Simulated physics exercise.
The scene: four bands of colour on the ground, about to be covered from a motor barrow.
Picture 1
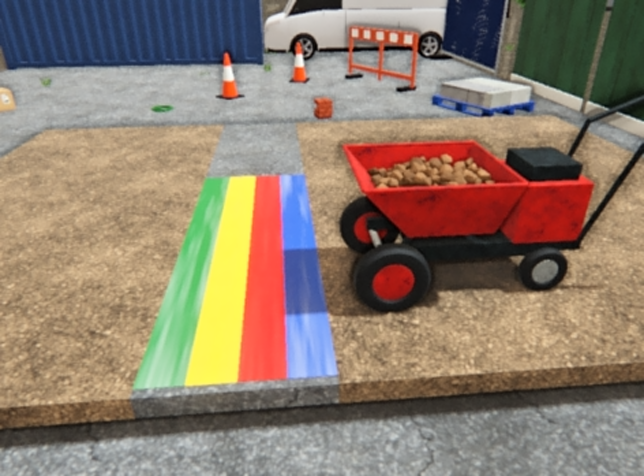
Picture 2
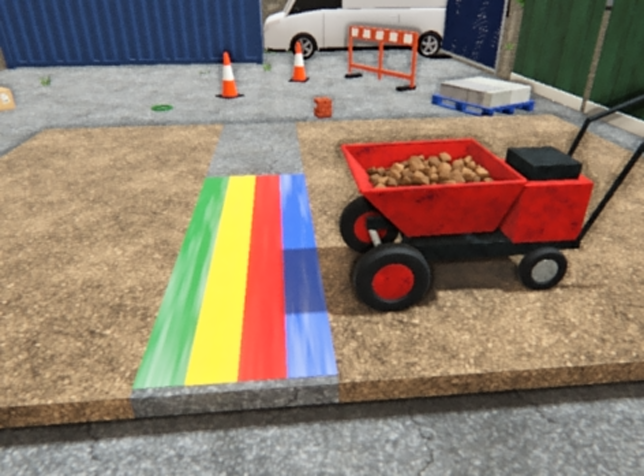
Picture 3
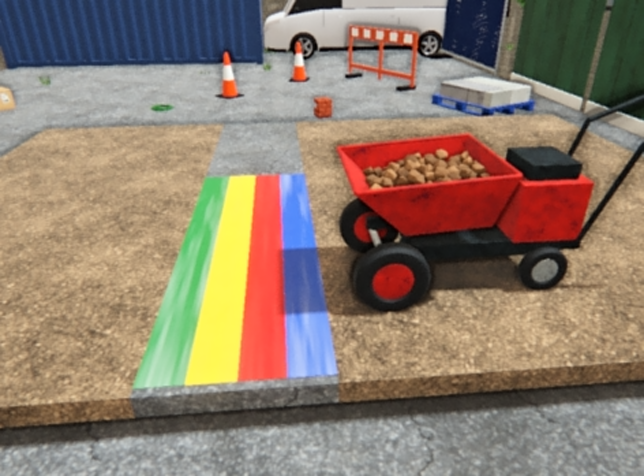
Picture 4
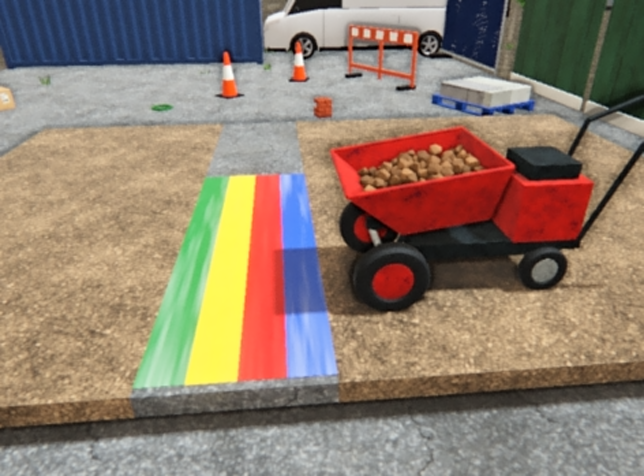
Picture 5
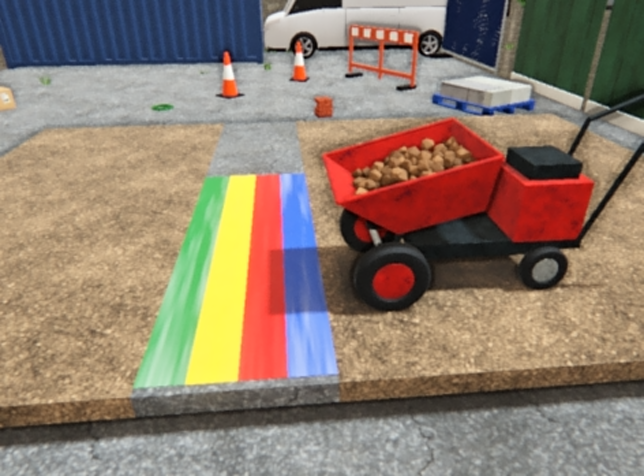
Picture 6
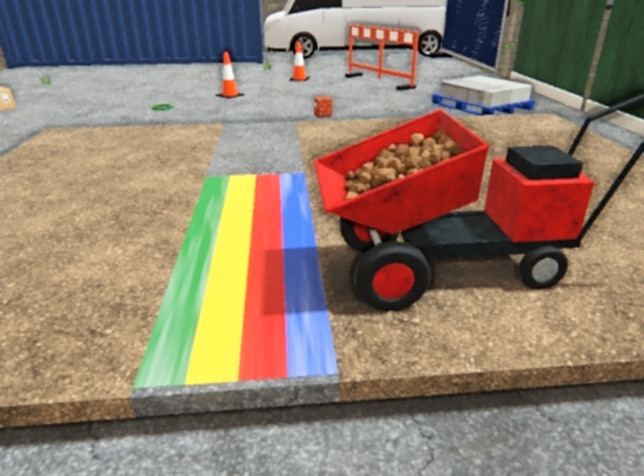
In a yard, a red motor barrow's skip of brown clods tilting gradually leftward beside green, yellow, red and blue ground stripes.
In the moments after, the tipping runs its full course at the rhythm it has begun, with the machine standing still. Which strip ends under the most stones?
Most covered: The red band.
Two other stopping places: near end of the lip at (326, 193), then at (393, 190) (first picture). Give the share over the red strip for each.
The first gives 10 %, the second 30 %.
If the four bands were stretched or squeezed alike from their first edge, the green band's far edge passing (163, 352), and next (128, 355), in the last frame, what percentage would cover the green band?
First some 20, then 10 per cent.
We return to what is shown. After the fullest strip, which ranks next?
In second place: Yellow.
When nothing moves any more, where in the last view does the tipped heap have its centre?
Near (246, 278).
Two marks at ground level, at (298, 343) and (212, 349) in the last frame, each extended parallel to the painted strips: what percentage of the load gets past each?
Near 90 % and 20 %.
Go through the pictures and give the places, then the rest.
The first frame shows lip of the skip at (364, 191), level; top of the load at (436, 182), clay clods; blue strip at (309, 340); red strip at (263, 343); yellow strip at (217, 346); green strip at (170, 349).
The second frame shows lip of the skip at (362, 192), tipped barely; top of the load at (434, 180).
The third frame shows lip of the skip at (356, 194), tipped barely; top of the load at (443, 175).
The fourth frame shows lip of the skip at (348, 197), tipped a little; top of the load at (446, 168).
The fifth frame shows lip of the skip at (338, 203), tipped a little; top of the load at (437, 162).
The sixth frame shows lip of the skip at (327, 211), tipped clearly; top of the load at (438, 157); blue strip at (309, 338); red strip at (264, 341); yellow strip at (217, 344); green strip at (170, 347).
Soon, skip tipped steeply; all in the skip.
A while on, skip tipped right over; most in the skip; about a quarter over the red strip; a stray few over the yellow strip; a stray few falling.
Towards the end, skip tipped right over; a small part in the skip; a stray few over the blue strip; about a third over the red strip; about a quarter over the yellow strip; a small part over the green strip; a stray few off the paint.
Finally, skip tipped right over; a small part in the skip; a stray few over the blue strip; about a third over the red strip; about a quarter over the yellow strip; a small part over the green strip; a stray few off the paint.
